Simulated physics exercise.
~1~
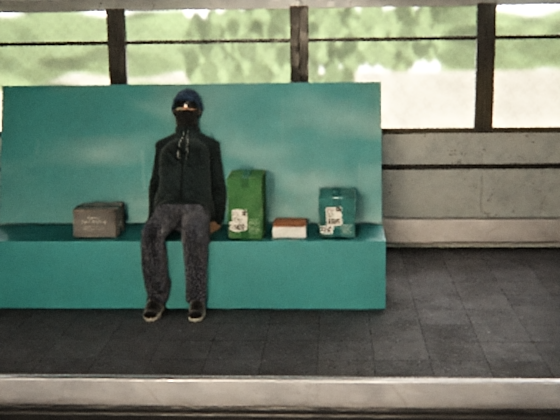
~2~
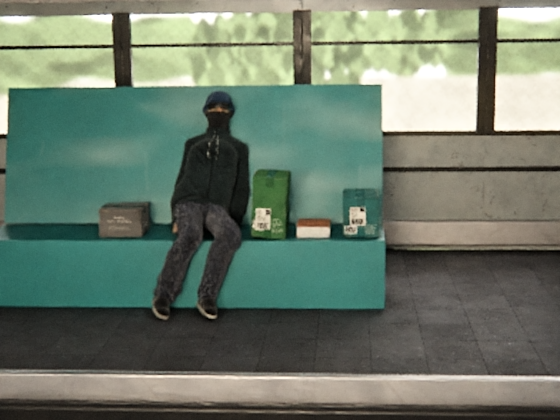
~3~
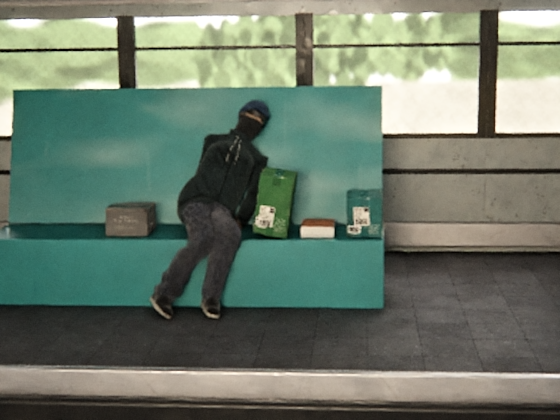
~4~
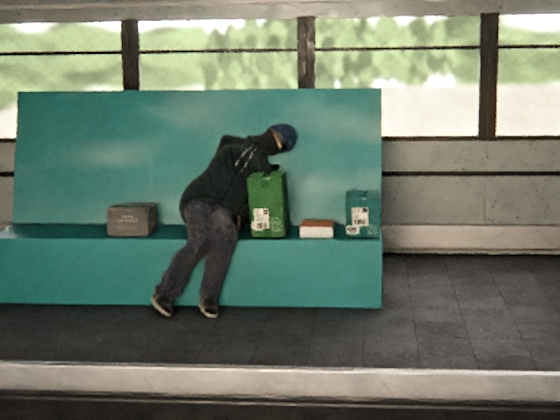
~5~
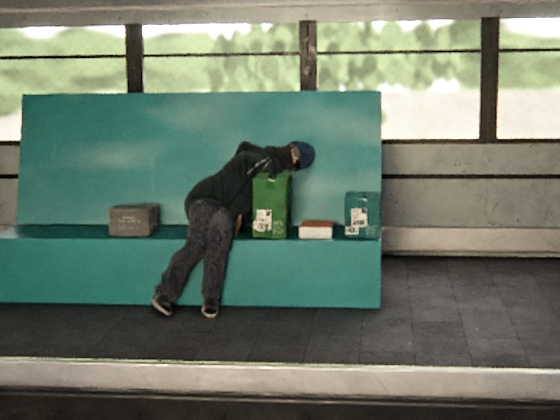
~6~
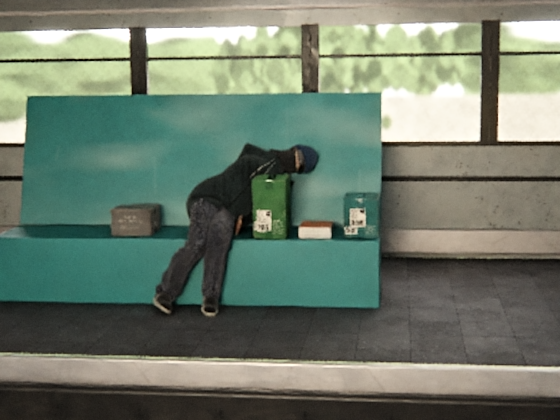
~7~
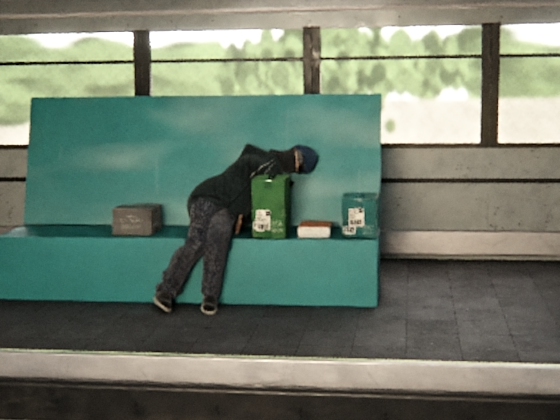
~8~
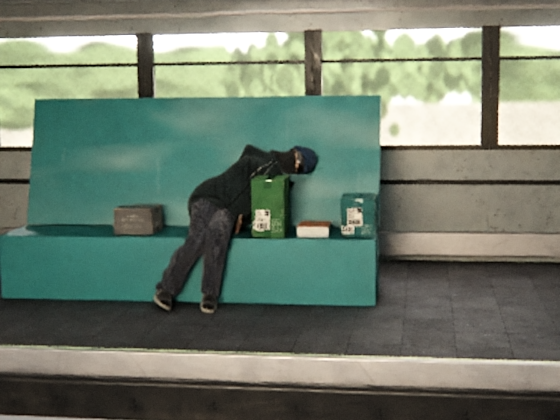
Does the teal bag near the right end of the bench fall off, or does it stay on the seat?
It stays on the seat. It shifts a little to the right early on, then remains upright near the end of the bench.
